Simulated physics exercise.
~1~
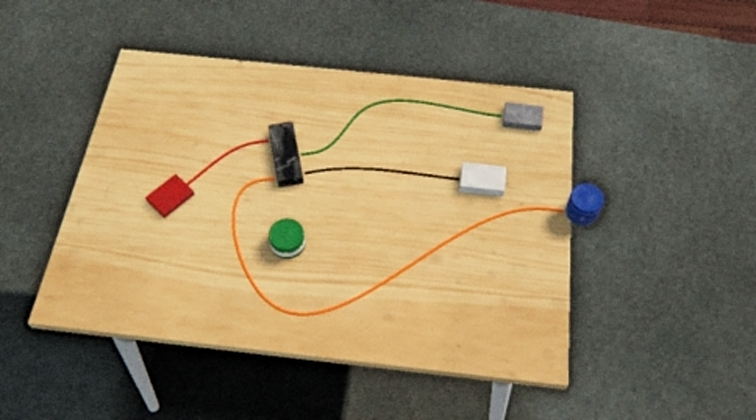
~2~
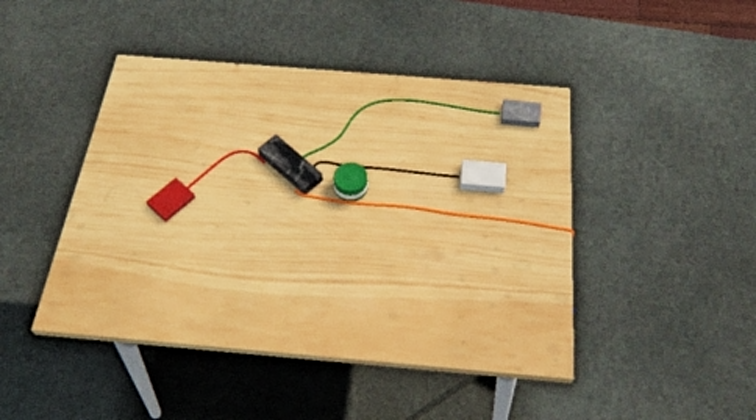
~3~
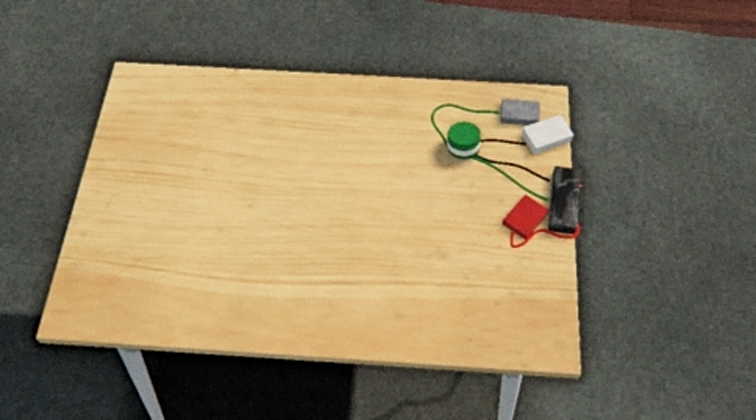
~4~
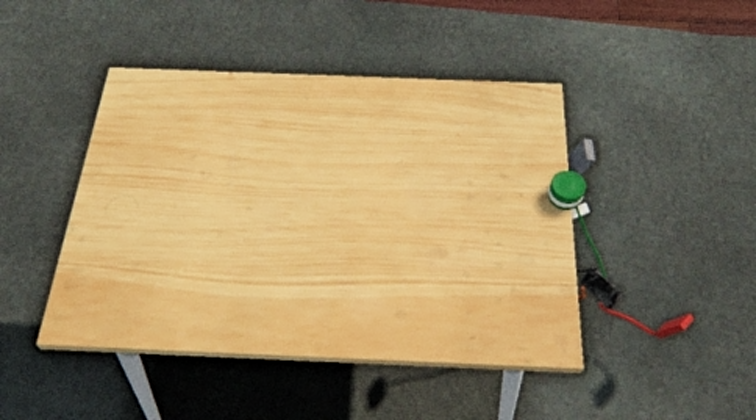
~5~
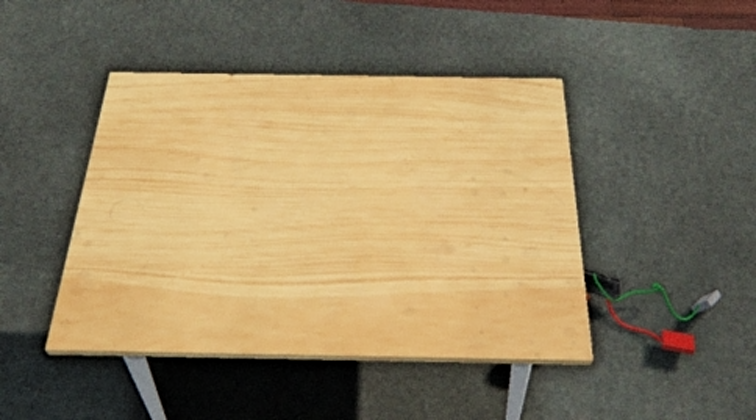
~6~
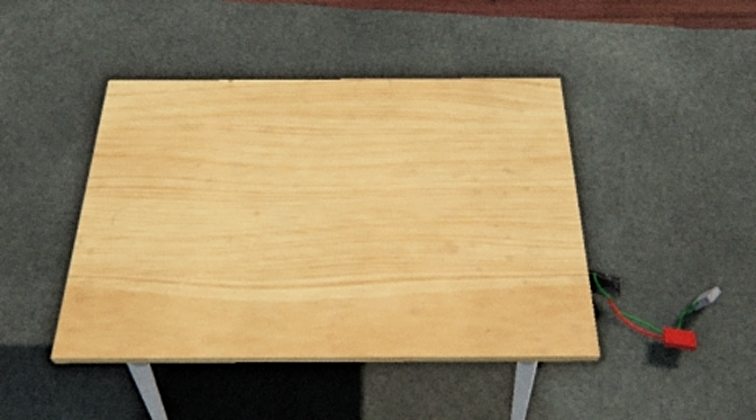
At first, a black power strip lies on a wooden table, wired to a red phone, a grey charger and a white reader, while an orange cable runs to a blue speaker tipping off the right edge, near a green tin. The speaker drops from view, its cable pulls taut, and the strip turns as the tin shifts up and right. Next the strip slides to the right edge, with the phone, reader and tin dragged along. They spill over the side, the tin and charger last. Finally the tabletop is bare, with the phone, charger and strip lying beyond its right edge.
